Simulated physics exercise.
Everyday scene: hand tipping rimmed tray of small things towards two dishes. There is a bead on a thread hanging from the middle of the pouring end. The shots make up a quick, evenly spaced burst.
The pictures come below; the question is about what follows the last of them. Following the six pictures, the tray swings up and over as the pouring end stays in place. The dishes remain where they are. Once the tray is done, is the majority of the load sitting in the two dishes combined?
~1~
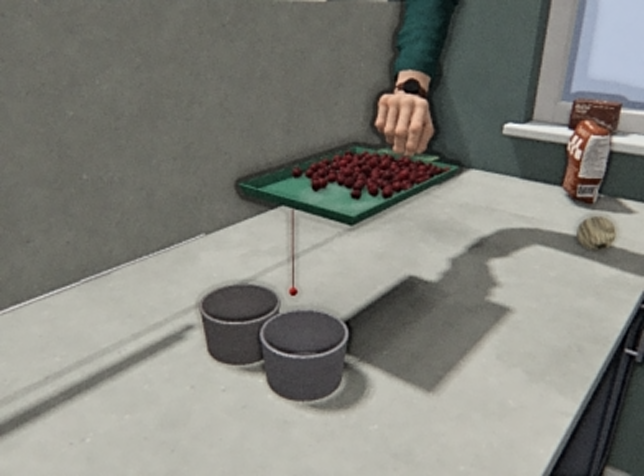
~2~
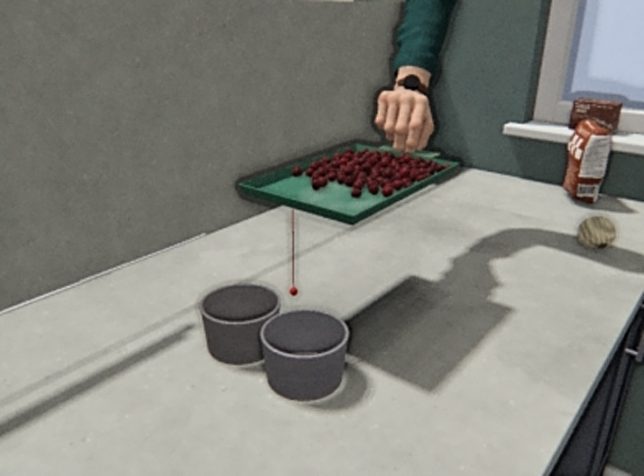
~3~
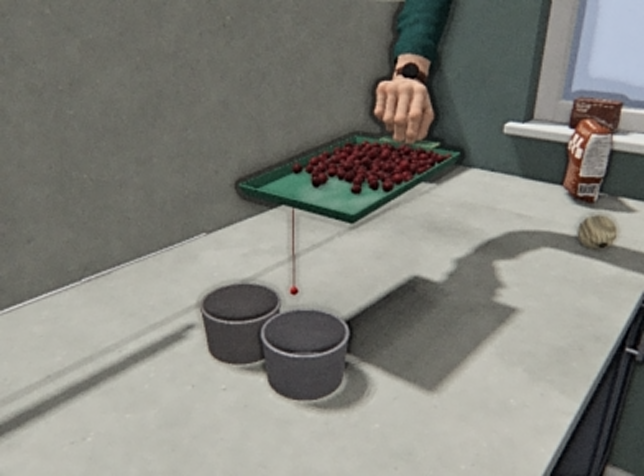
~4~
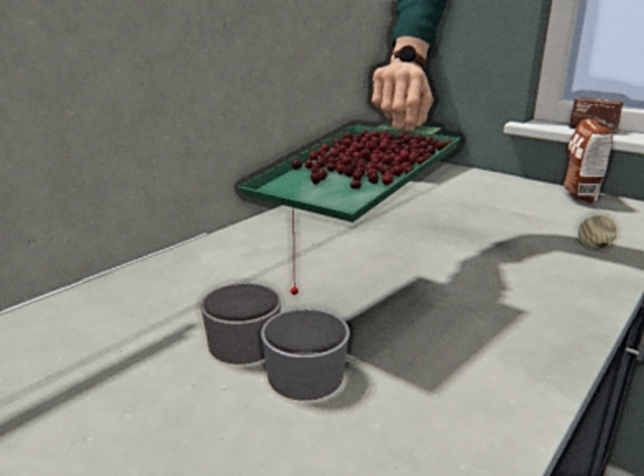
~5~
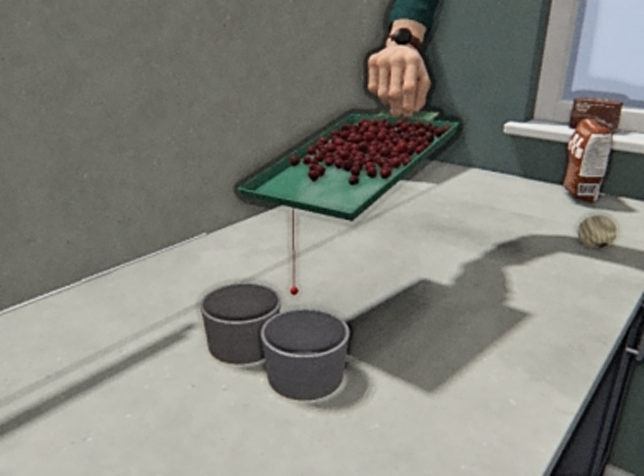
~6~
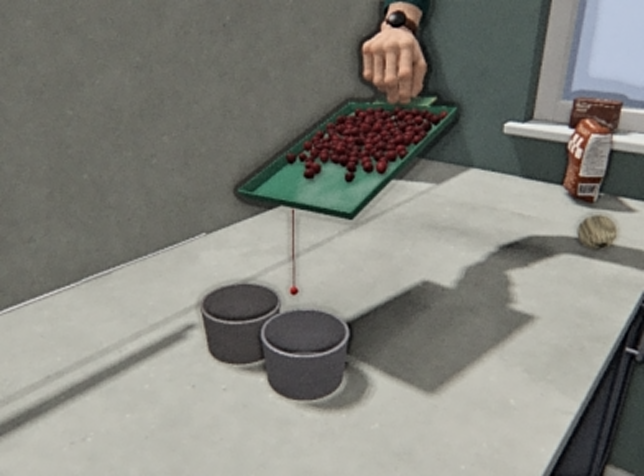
Yes. Between them the dishes get the bulk of it.
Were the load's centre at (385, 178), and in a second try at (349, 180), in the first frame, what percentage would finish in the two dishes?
70 and 80 per cent.
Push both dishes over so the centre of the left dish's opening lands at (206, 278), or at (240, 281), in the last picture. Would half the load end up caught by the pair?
The bulk of it, then Short of half.
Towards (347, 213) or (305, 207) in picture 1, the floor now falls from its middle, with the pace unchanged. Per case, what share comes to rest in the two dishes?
About 50 and 70 percent.
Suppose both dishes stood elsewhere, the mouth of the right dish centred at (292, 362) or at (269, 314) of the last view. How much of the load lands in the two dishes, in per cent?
Around 30 and around 70 per cent, in that order.
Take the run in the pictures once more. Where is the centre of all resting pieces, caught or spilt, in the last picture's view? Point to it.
Last view, centre at rest - approx. (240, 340).
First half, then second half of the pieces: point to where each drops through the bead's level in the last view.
Around (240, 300) first; around (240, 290) second.
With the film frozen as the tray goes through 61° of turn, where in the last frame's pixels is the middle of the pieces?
Its middle sits at about pixel (271, 196).
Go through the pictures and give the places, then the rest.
In the first picture, corners of the pouring end near (244, 184) and (352, 214), level; middle of the load near (367, 172), dried cherries; left dish near (212, 336); right dish near (276, 370); bead on its thread near (293, 292).
In the second picture, corners of the pouring end near (244, 184) and (352, 213), level; middle of the load near (368, 170).
In the third picture, corners of the pouring end near (244, 184) and (352, 212), tipped barely, lowest at the left corner; middle of the load near (368, 163).
In the fourth picture, corners of the pouring end near (244, 186) and (352, 211), tipped a little, lowest at the left corner; middle of the load near (367, 154).
In the fifth picture, corners of the pouring end near (243, 187) and (350, 210), tipped a little, lowest at the left corner; middle of the load near (366, 146).
In the sixth picture, corners of the pouring end near (243, 189) and (349, 209), tipped clearly, lowest at the left corner; middle of the load near (363, 138), a little on the move; left dish near (213, 335); right dish near (277, 369).
Shortly afterwards, tray tipped steeply; near two thirds on the tray; only a few in the right dish; a little in the left dish; a little outside both; near a quarter in the air.
Next, tray tipped right over; a little on the tray; a little in the right dish; near a third in the left dish; near a quarter outside both; a little in the air.
Some moments later, tray tipped past a quarter turn; near a quarter in the right dish; near half in the left dish; near a quarter outside both.
In the end, tray tipped past a quarter turn; near a quarter in the right dish; near half in the left dish; near a quarter outside both.
